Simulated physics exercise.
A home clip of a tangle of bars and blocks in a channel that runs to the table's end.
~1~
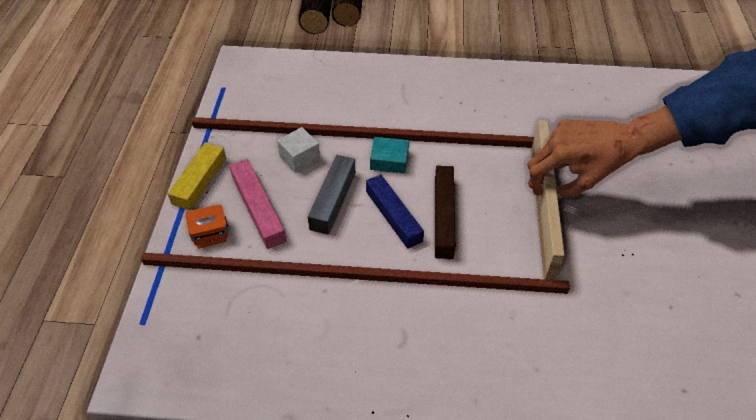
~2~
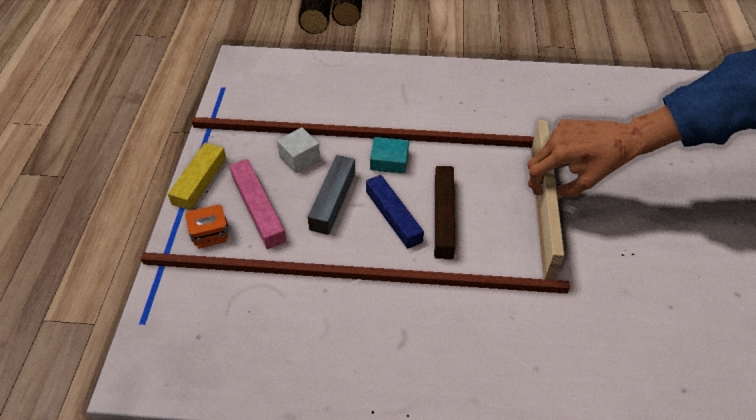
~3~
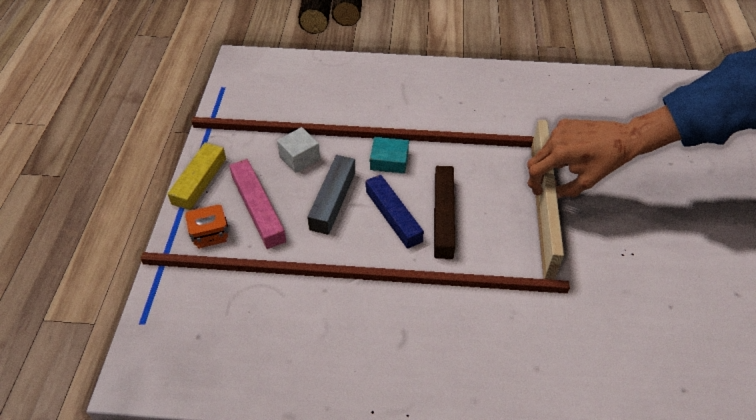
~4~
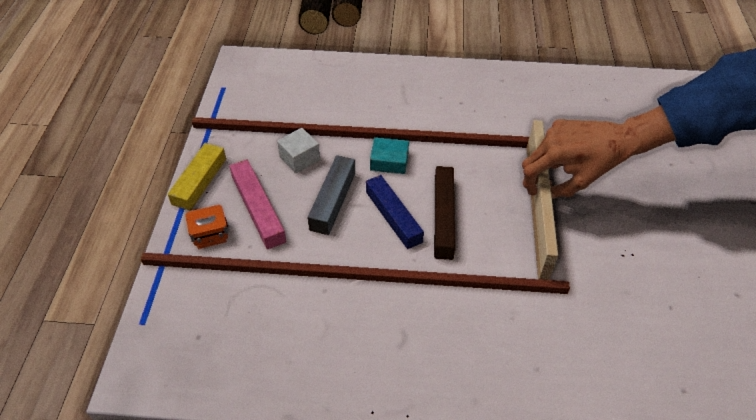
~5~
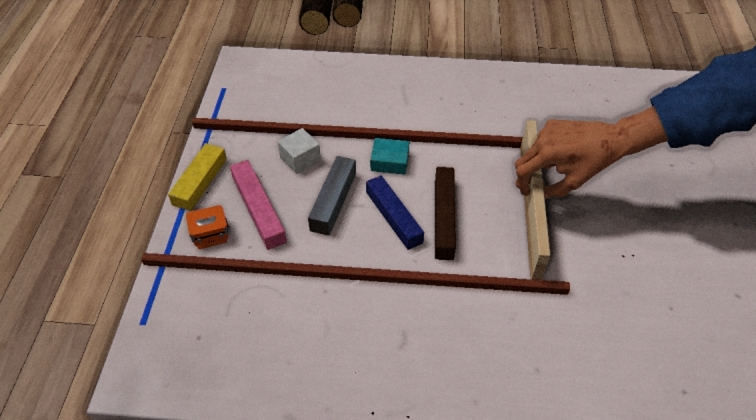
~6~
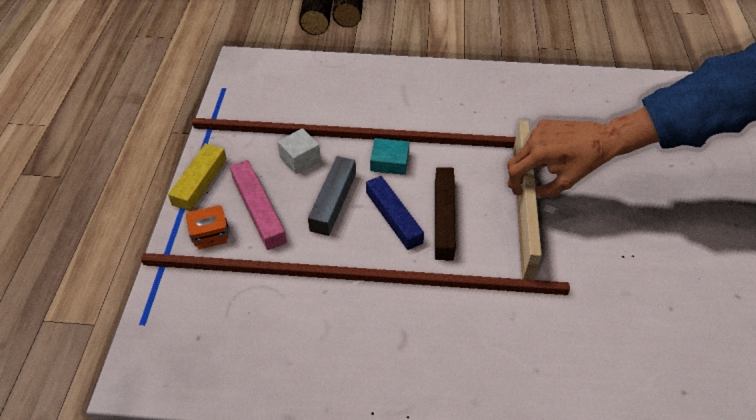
A hand slides a pale wooden board slightly left between two rails, while the coloured bars and blocks lie still.
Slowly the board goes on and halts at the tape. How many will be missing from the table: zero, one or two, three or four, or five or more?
In the end the number that fall off is five or more.
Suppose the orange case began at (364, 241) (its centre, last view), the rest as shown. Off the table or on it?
From there it is lost.
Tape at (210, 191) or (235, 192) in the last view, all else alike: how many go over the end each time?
Try by try, 5 and 2.
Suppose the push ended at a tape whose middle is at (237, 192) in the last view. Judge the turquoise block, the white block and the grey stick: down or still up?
The turquoise block does not fall; the white block holds on; the grey stick does not fall.
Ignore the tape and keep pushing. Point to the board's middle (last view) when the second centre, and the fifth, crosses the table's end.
At (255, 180) for the second, at (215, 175) for the fifth.
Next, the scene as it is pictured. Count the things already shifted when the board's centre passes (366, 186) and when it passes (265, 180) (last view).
4 and 8.
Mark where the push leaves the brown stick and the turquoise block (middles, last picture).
The brown stick at (175, 194), the turquoise block at (184, 144).
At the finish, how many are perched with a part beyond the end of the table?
That would be 1.
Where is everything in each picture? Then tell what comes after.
Yellow bar (198, 175); orange case (208, 227); pink bar (257, 202); board (546, 196); tape (189, 189), in the first frame.
Orange case (208, 227); grey stick (333, 194), in the second frame.
Pink bar (257, 202); blue bar (394, 210), in the third frame.
Yellow bar (198, 176); turquoise block (390, 156), in the fourth frame.
Orange case (208, 228); brown stick (445, 212), in the fifth frame.
Yellow bar (198, 176); orange case (208, 228); pink bar (257, 203); board (526, 196); tape (189, 189), in the sixth frame.
Soon after, none off yet; yellow bar at rest near (198, 176); orange case at rest near (208, 228); pink bar at rest near (257, 203).
Then, none off yet; yellow bar at rest near (198, 176); orange case moved about its own width near (184, 226); pink bar moved a little near (219, 206).
At rest, the number that fall off is five or more; fallen, blue bar, grey stick, white block, pink bar, orange case and yellow bar.
